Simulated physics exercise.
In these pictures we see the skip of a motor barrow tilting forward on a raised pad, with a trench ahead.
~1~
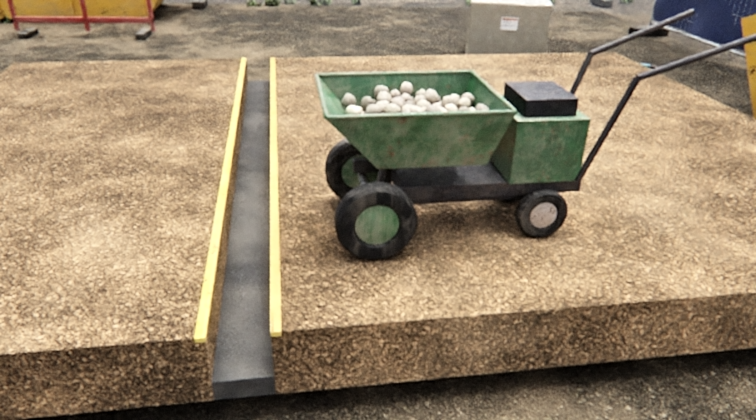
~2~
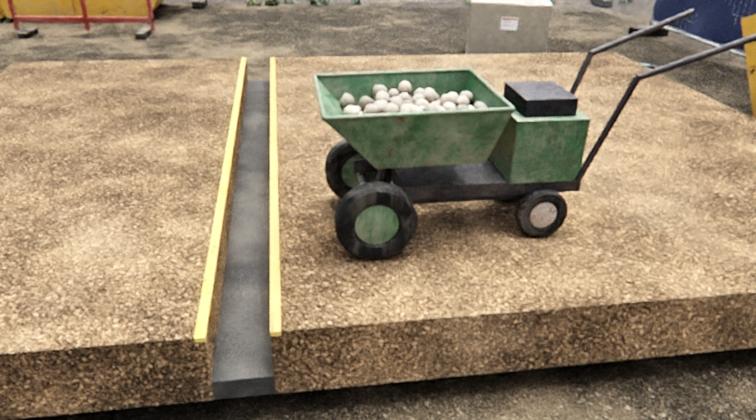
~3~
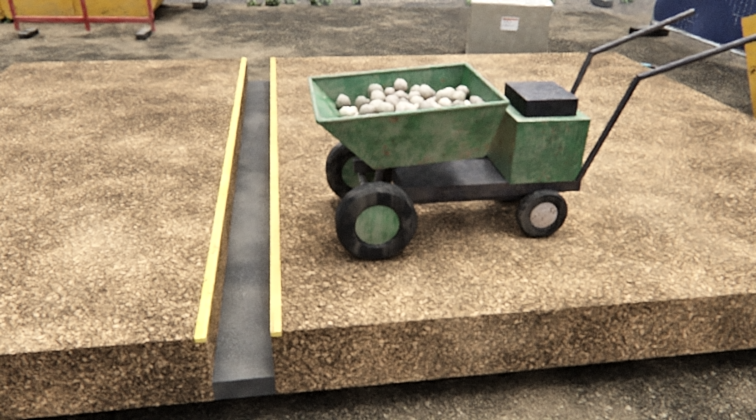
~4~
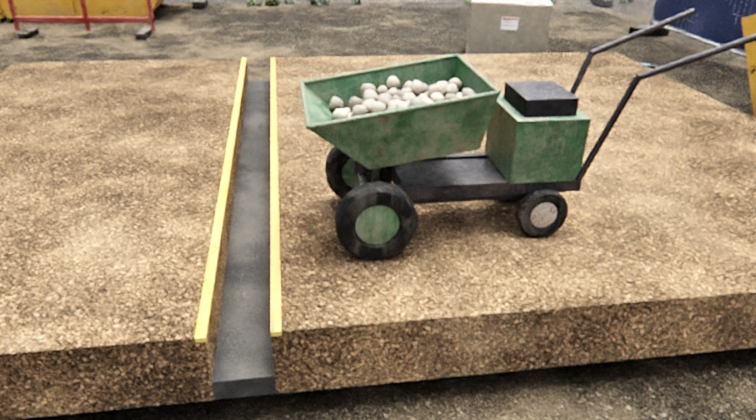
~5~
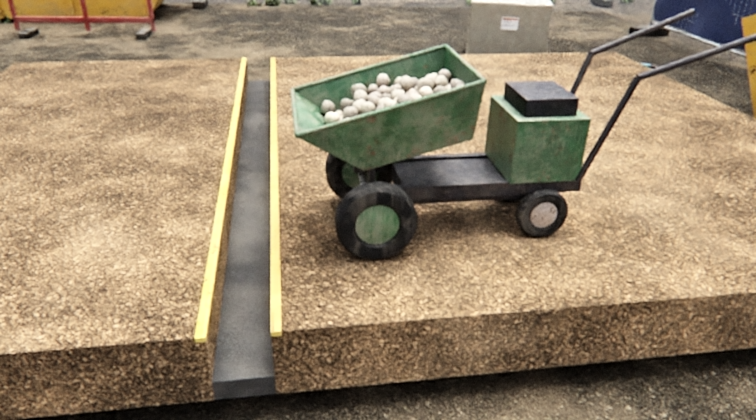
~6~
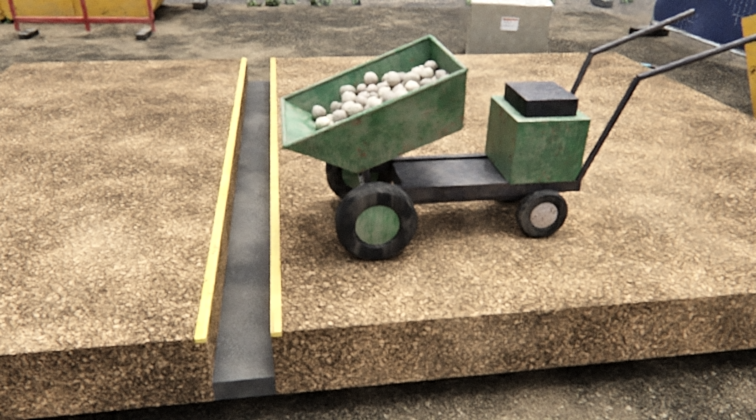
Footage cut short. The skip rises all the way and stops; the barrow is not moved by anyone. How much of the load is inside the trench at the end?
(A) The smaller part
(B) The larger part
Option B: The larger part.
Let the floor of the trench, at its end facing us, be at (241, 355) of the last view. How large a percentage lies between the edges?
It would be close to 50 percent.
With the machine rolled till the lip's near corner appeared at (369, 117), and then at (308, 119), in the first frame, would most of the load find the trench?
Result A - a majority; result B - a minority.
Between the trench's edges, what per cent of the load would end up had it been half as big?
Roughly 90 percent.
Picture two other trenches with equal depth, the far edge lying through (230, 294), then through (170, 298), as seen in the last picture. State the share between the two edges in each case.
Well, it'd be something like 30 per cent the first time and 100 per cent the second.
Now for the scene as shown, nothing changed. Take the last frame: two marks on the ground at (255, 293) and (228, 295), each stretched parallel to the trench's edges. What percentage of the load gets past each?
Close to 80 and 50 per cent respectively.
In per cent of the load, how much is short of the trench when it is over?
My estimate is around 0 percent.
Just after the last frame, skip tipped steeply; every one in the skip.
A moment on, skip tipped right over; roughly two thirds in the skip; roughly a quarter in or heaped over the trench; about a tenth beyond it; just a few falling.
Further on, skip tipped right over; about a tenth in the skip; roughly two thirds in or heaped over the trench; roughly a quarter beyond it.
When it is over, skip tipped right over; the larger part in or heaped over the trench; roughly a quarter beyond it.
